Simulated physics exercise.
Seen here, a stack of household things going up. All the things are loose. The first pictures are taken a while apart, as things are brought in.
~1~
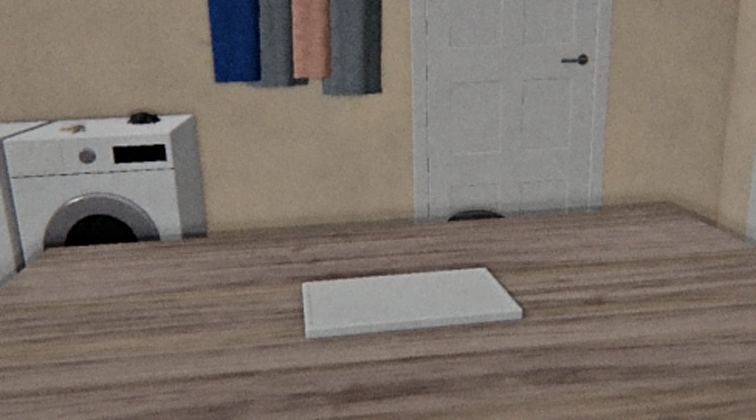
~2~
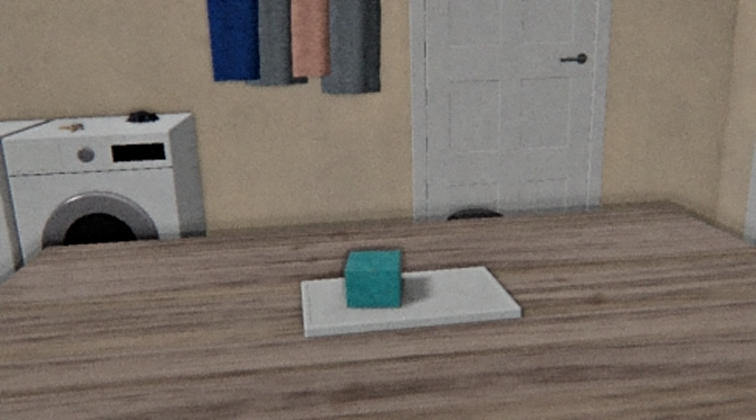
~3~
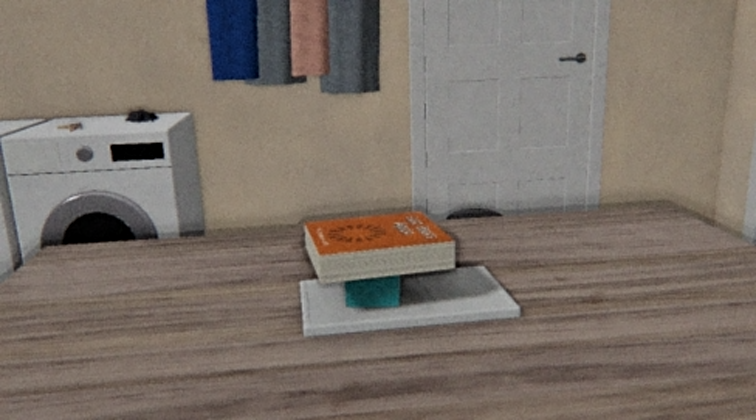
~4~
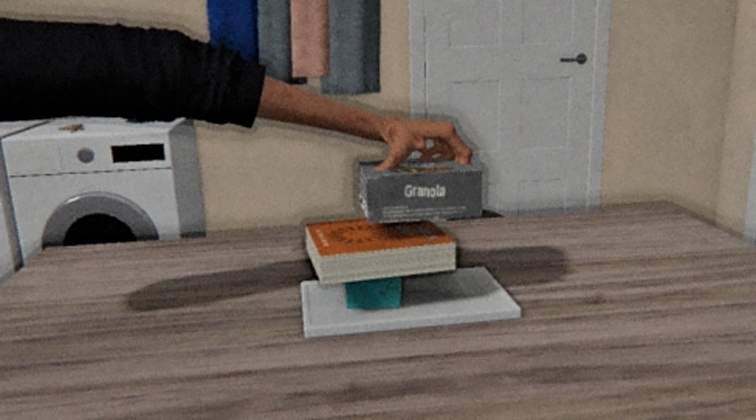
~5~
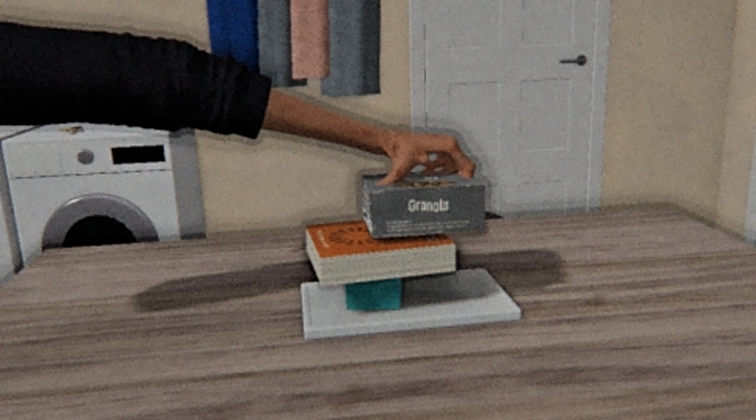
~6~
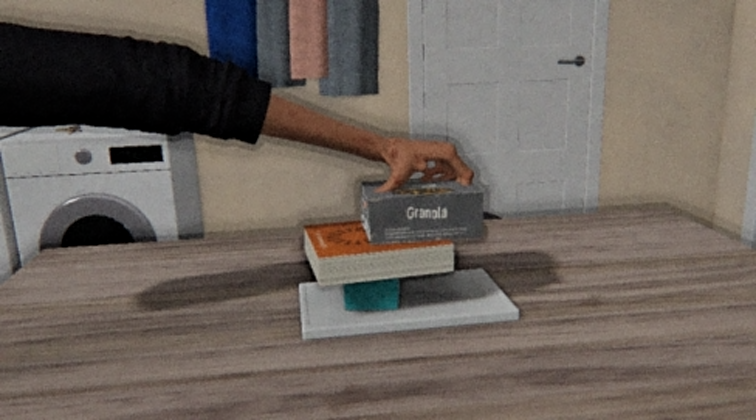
A turquoise block appears on the white tray lying on a wooden table, and then an orange book appears on top of the block. A hand reaches in from the left holding a grey granola box above the book, lowers it a short way onto the book's right side, and keeps hold of it.
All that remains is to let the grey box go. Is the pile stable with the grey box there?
It stays up.
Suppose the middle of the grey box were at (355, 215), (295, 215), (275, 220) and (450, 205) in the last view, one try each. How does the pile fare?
First try: It stays up; second try: It loses its balance; third try: It loses its balance; fourth try: It comes apart.
Then, 0.90 s after the last picture, nothing has stirred.
Then, 2.10 s after the last picture, grey box resting near (420, 209).
At rest, all 4 in place. Seen from the same camera at the end, grey box near (420, 209). The pile holds.
